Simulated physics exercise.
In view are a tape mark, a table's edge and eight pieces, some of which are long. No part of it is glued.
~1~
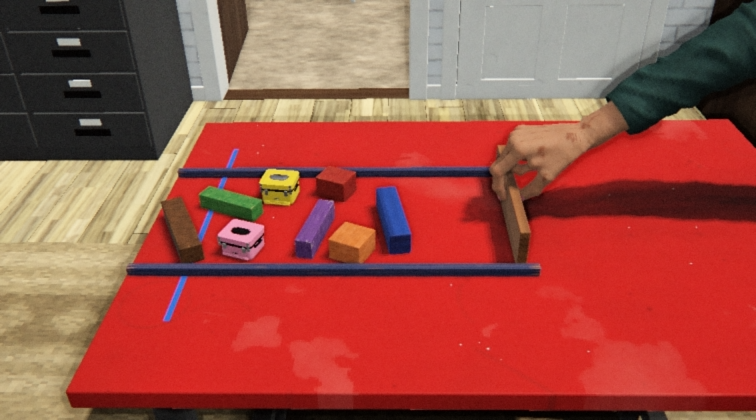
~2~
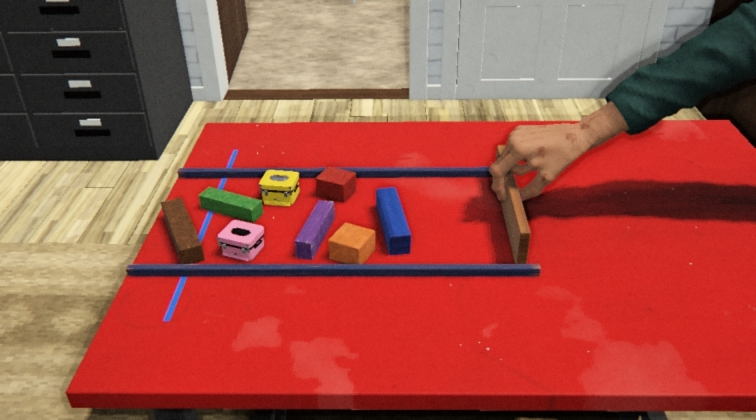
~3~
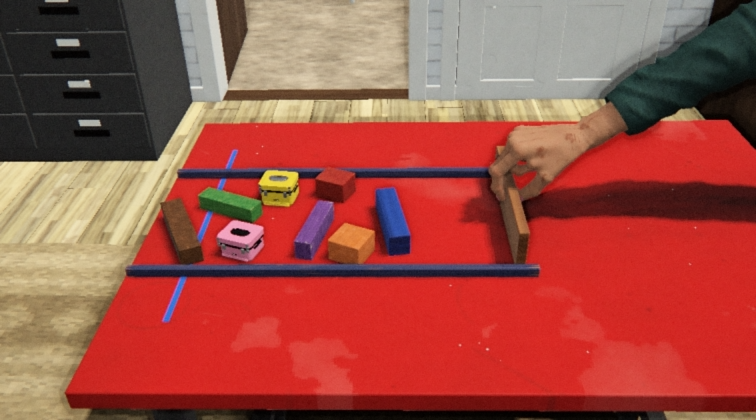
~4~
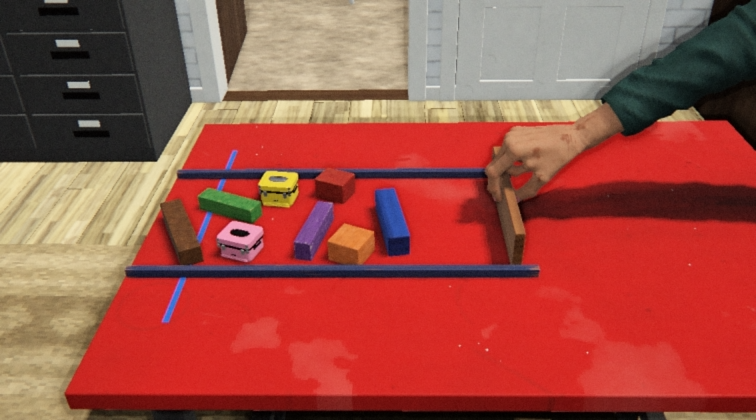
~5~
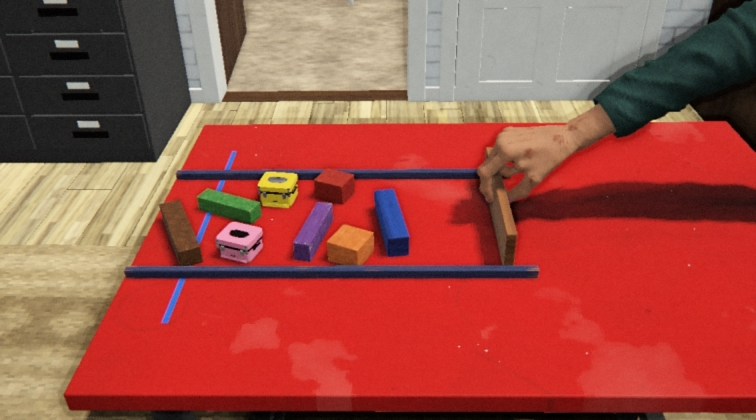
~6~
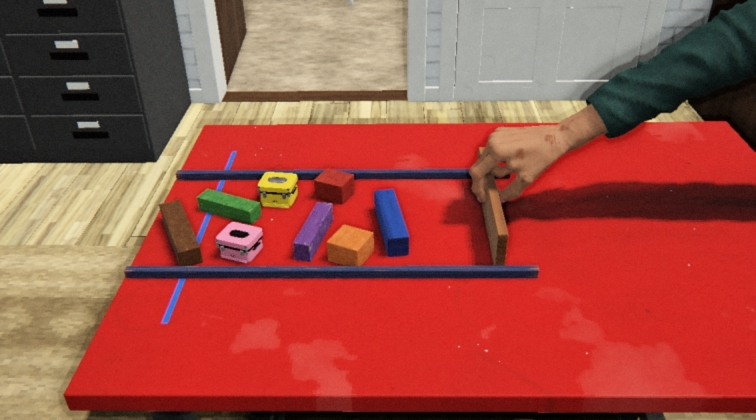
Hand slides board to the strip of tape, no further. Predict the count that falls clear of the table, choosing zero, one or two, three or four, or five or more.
Watch it: A handful - three or four - go plunging down.
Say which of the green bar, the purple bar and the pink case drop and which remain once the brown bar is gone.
I'd say the green bar ends up down, the purple bar stays where it is, and the pink case ends up down.
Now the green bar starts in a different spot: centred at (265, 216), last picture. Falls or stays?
Lab note: Started there, it ends up below.
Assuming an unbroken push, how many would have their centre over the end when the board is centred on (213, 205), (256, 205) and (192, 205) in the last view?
In order of the places given, that's 3, 0 and 4.
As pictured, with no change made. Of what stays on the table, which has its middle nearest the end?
Closest at the end: The yellow case.
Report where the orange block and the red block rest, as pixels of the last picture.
Close to (150, 253); the other close to (199, 190).
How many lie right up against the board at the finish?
Looks like 2 of them, all told.
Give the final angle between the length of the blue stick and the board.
Misalignment: Close to 0°.
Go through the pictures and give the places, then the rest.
In the first frame, brown bar (182, 229); green bar (231, 204); pink case (243, 241); board (511, 202); tape (208, 220).
In the second frame, green bar (231, 204); purple bar (316, 229).
In the third frame, pink case (242, 242); red block (336, 185).
In the fourth frame, brown bar (181, 231); yellow case (279, 189).
In the fifth frame, green bar (229, 206); board (499, 204).
In the sixth frame, brown bar (180, 232); green bar (229, 206); pink case (241, 243); board (490, 204); tape (206, 222).
Soon after, none off yet; brown bar at rest near (180, 232); green bar at rest near (229, 206); pink case at rest near (241, 243).
Then, none off yet; brown bar at rest near (177, 233); green bar at rest near (227, 206); pink case moved about its own width near (216, 241).
By the end, the number that fall off is three or four; fallen, pink case, green bar and brown bar.
